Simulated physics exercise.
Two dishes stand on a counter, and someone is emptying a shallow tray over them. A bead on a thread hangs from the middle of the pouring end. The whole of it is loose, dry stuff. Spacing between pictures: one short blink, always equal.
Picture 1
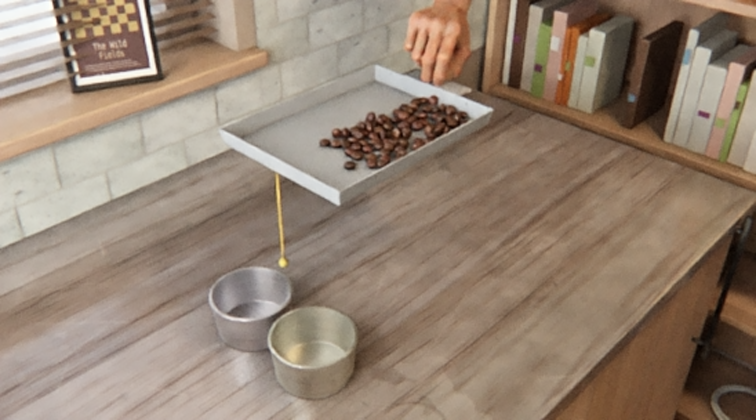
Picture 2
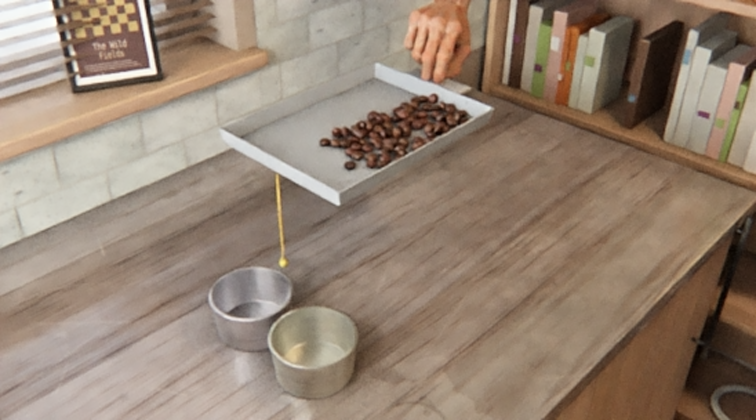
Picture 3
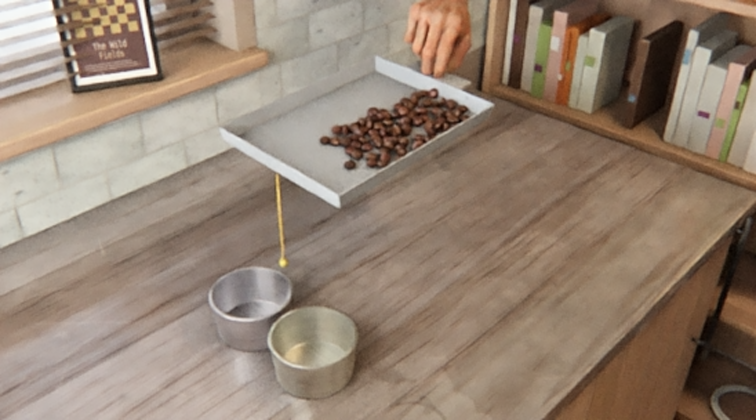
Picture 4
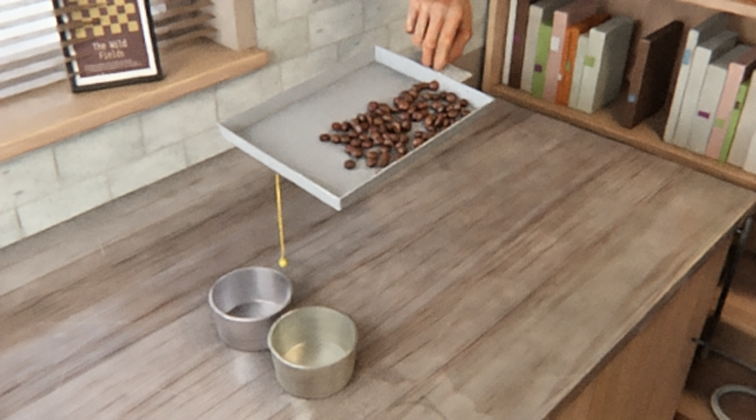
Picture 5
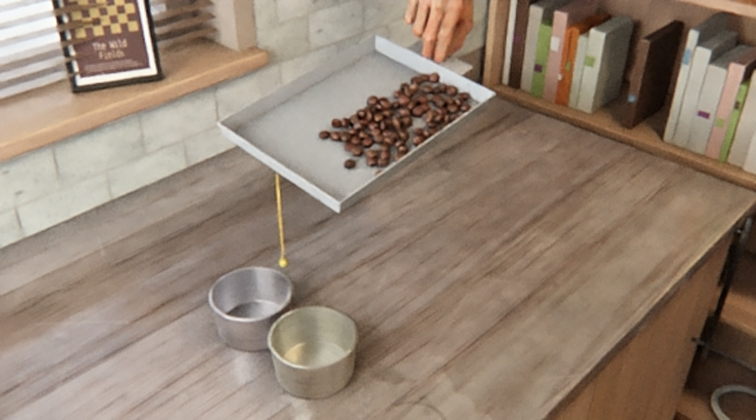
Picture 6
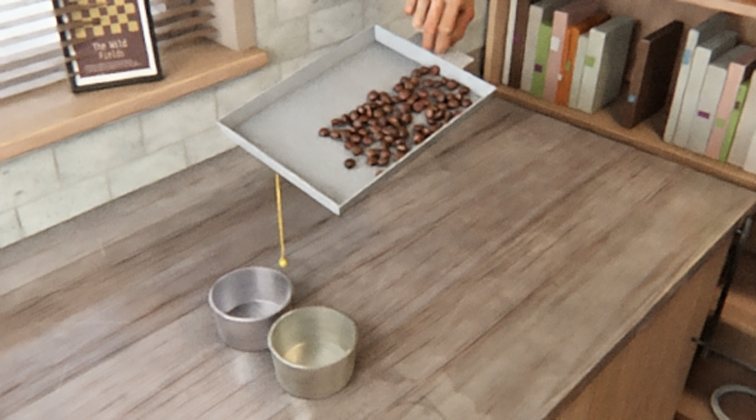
A hand slowly raised the far end of a shallow, pale tray of small dark brown pieces above two metal dishes, and its pouring end tipped a little, lowest at the right corner.
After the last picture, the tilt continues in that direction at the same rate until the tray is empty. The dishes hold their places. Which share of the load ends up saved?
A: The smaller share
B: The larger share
The smaller share (A).
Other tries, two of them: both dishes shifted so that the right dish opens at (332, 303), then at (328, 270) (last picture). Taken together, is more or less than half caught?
Place 1: Higher than half; place 2: Lower than half.
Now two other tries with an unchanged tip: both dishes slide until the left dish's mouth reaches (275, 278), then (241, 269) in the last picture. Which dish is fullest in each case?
For the two places in order: The rightward one, the rightward one.
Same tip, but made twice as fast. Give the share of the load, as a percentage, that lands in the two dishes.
It would be close to 50 per cent.
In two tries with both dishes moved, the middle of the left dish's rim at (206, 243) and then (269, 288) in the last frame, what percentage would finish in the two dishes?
0 %, then 50 %.
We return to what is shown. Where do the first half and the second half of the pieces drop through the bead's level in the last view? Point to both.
The leading part at (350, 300), the rest of it at (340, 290).
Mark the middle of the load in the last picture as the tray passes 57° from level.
Close to (358, 175).
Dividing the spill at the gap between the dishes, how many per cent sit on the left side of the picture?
I'd say some 0 in a hundred.
Soon, tray tipped steeply; all on the tray.
A while on, tray tipped right over; about a quarter on the tray; about a quarter in the right dish; about a third outside both; a small part in the air.
Towards the end, tray tipped past a quarter turn; about a quarter in the right dish; most outside both.
Finally, tray tipped past a quarter turn; about a quarter in the right dish; none in the left dish; most outside both.
